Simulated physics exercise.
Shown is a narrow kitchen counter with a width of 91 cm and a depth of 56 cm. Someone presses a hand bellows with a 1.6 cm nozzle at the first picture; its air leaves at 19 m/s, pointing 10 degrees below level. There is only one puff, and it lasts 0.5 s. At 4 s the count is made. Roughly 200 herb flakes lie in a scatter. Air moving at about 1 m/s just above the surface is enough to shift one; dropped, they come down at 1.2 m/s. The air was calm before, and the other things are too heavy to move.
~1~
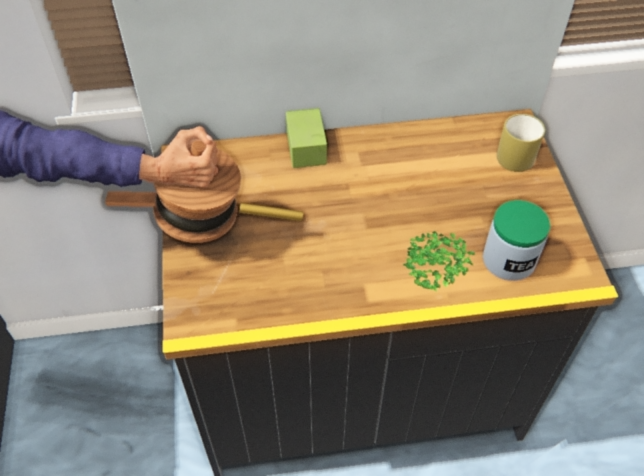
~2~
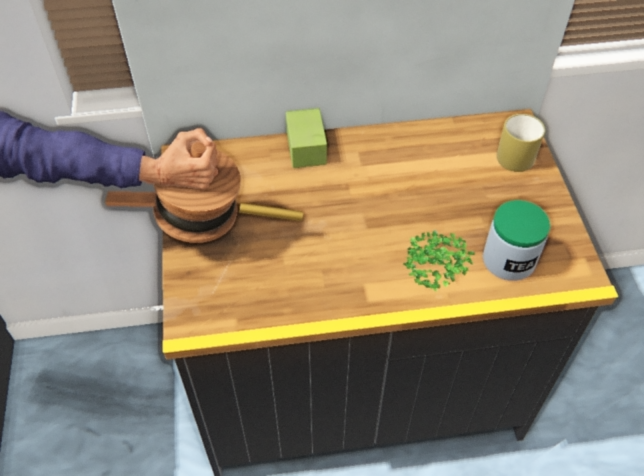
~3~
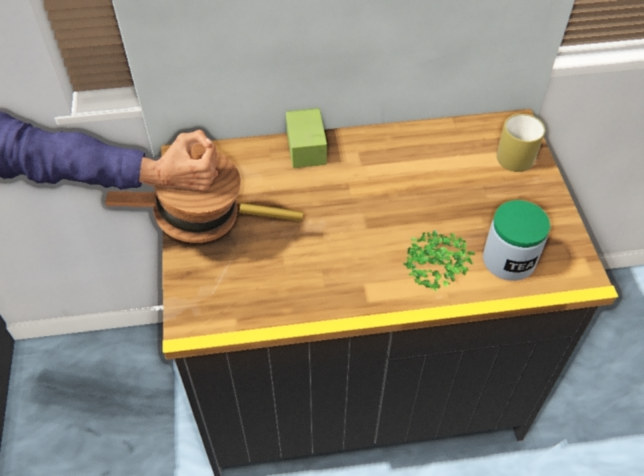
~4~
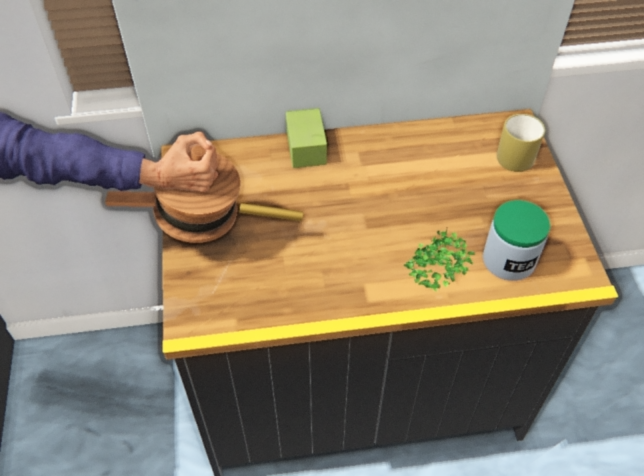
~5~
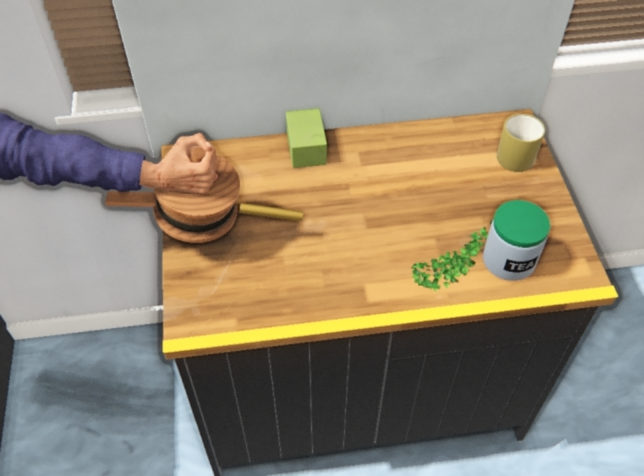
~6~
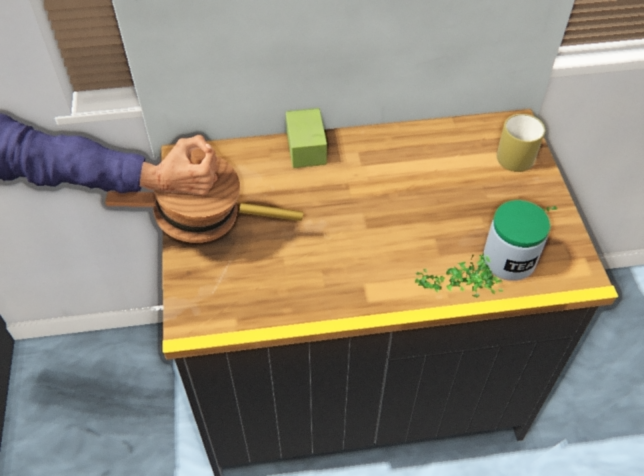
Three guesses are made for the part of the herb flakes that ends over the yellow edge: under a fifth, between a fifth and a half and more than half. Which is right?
It goes past half.
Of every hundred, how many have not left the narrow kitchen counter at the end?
I'd say close to 10 percent.
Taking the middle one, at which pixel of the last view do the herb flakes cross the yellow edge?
(511, 310).
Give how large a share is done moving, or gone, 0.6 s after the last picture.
Estimated share: Near 90 %.
Then, 0.6 s after the last picture, 10 % are still on the top, 76 % are over the yellow edge.
Then, 1.0 s after the last picture, 10 % are still on the top, 76 % are over the yellow edge.
Then, 2.0 s after the last picture, 10 % are still on the top, 76 % are over the yellow edge.
Then, 3.8 s after the last picture, at the end, 76 % are over the yellow edge.
